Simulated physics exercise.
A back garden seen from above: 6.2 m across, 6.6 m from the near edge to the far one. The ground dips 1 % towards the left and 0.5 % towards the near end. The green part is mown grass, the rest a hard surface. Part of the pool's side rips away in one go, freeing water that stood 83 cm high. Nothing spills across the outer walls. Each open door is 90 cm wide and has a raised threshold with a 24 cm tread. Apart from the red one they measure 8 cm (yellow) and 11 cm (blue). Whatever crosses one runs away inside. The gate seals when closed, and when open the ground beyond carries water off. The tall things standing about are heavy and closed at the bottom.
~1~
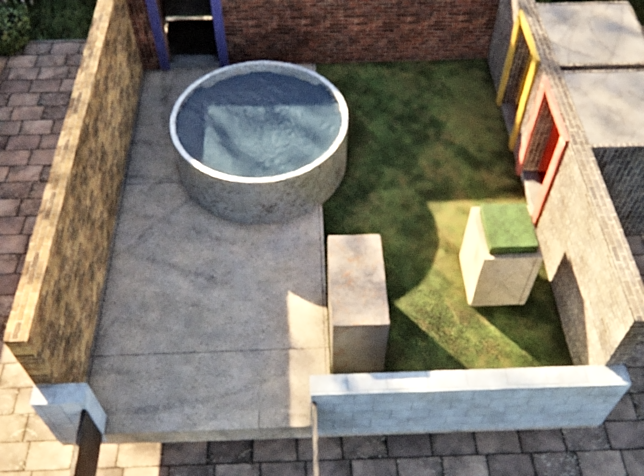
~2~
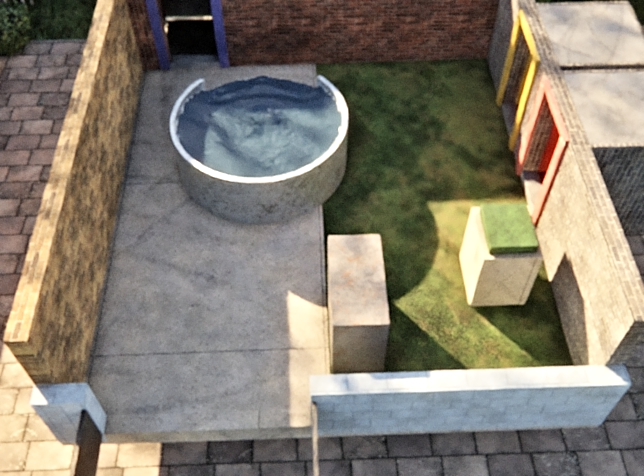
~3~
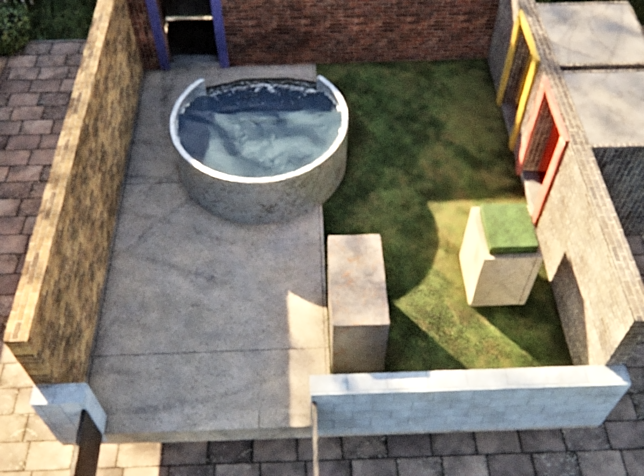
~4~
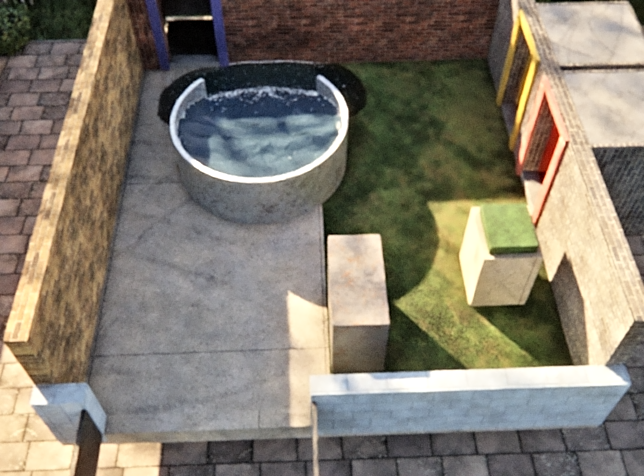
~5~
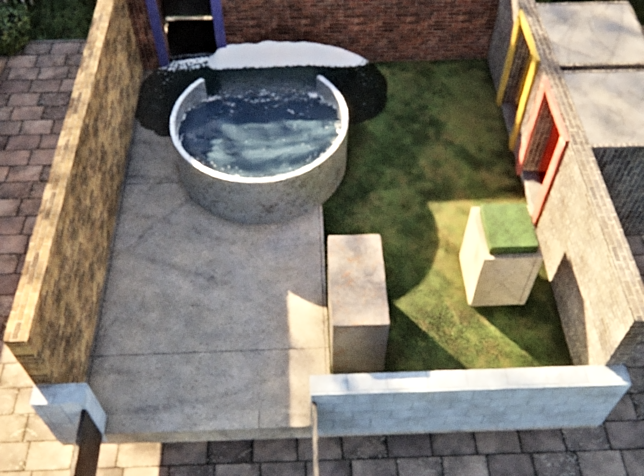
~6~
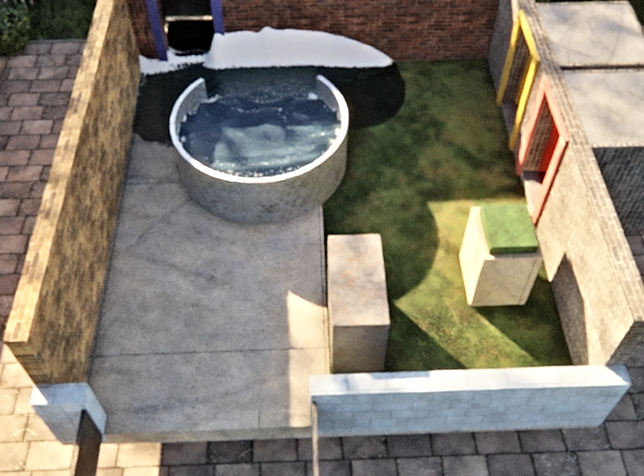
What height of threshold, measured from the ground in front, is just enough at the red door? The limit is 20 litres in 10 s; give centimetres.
About 6 cm.
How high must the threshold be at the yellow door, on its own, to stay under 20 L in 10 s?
Roughly 15 cm at yellow.
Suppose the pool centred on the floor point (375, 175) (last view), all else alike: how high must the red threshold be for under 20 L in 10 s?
About 10.0 cm.
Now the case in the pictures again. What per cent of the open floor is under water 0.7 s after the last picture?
About 20 per cent.
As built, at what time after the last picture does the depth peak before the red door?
At about 3.5 s.
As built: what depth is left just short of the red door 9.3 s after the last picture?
Roughly 6.5 cm deep.
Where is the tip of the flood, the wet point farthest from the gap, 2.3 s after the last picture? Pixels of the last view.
Around (94, 338).
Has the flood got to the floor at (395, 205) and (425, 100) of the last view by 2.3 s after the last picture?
In that order: Dry, flooded.
Then, 0.7 s after the last picture water covers 20 % of the floor, deepest (60 cm) near (264, 82); it has not reached the red door.
Then, 2.3 s after the last picture water covers 50 % of the floor, deepest (38 cm) near (143, 73); 4 cm at the red door, 0 litres in over its 13 cm threshold.
Then, 9.3 s after the last picture water covers 100 % of the floor, deepest (16 cm) near (80, 416); 6 cm at the red door, 0 litres in over its 13 cm threshold.
At the red door as built, the water peaked near 11 cm, 3.3 s after the last picture.
Run again over the same 10 s with other heights there, 31 litres in over 5 cm, 13 litres over 6.5 cm. The limit of 20 litres is kept from about 6 cm up.
